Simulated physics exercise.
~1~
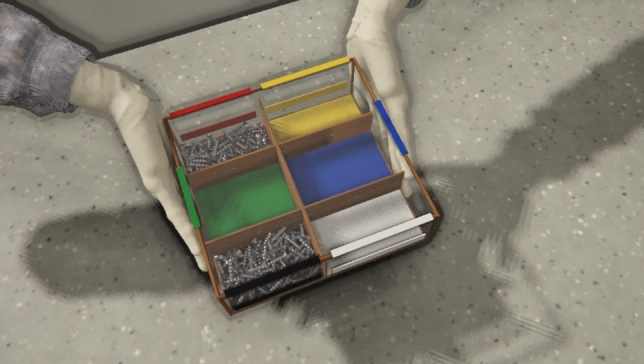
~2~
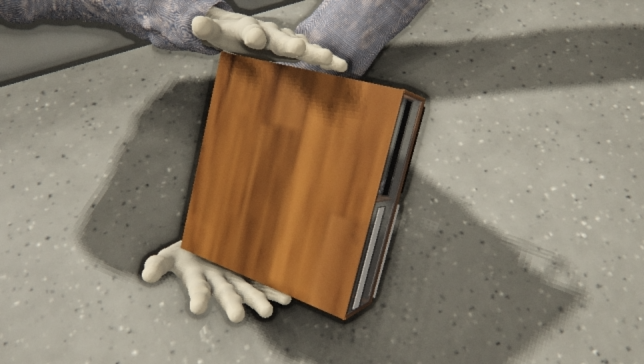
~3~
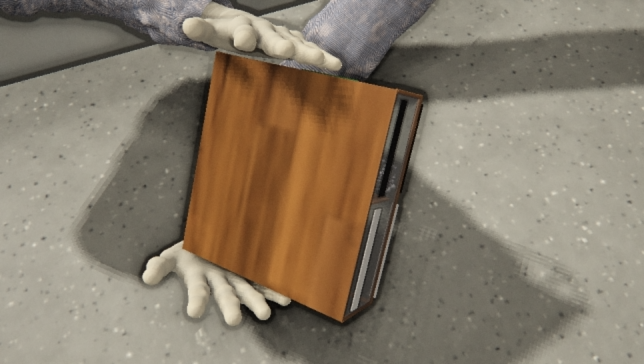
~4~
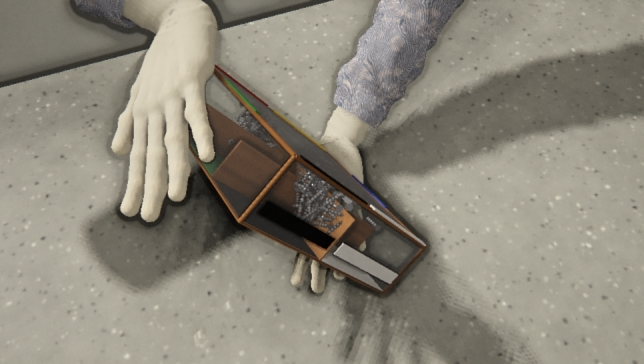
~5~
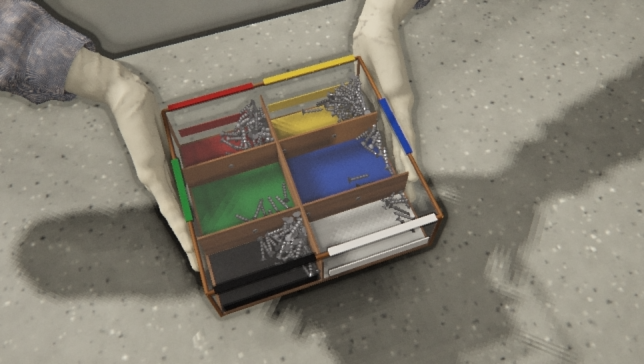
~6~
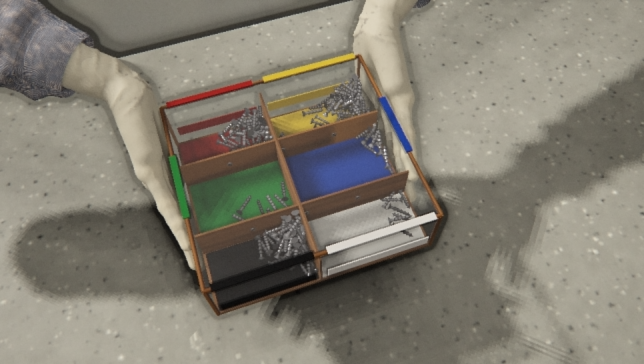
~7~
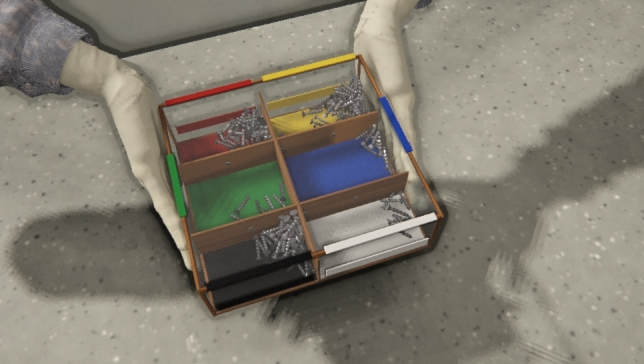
Screws in a clear-lidded box get flipped over by two hands, ending scattered across several compartments.
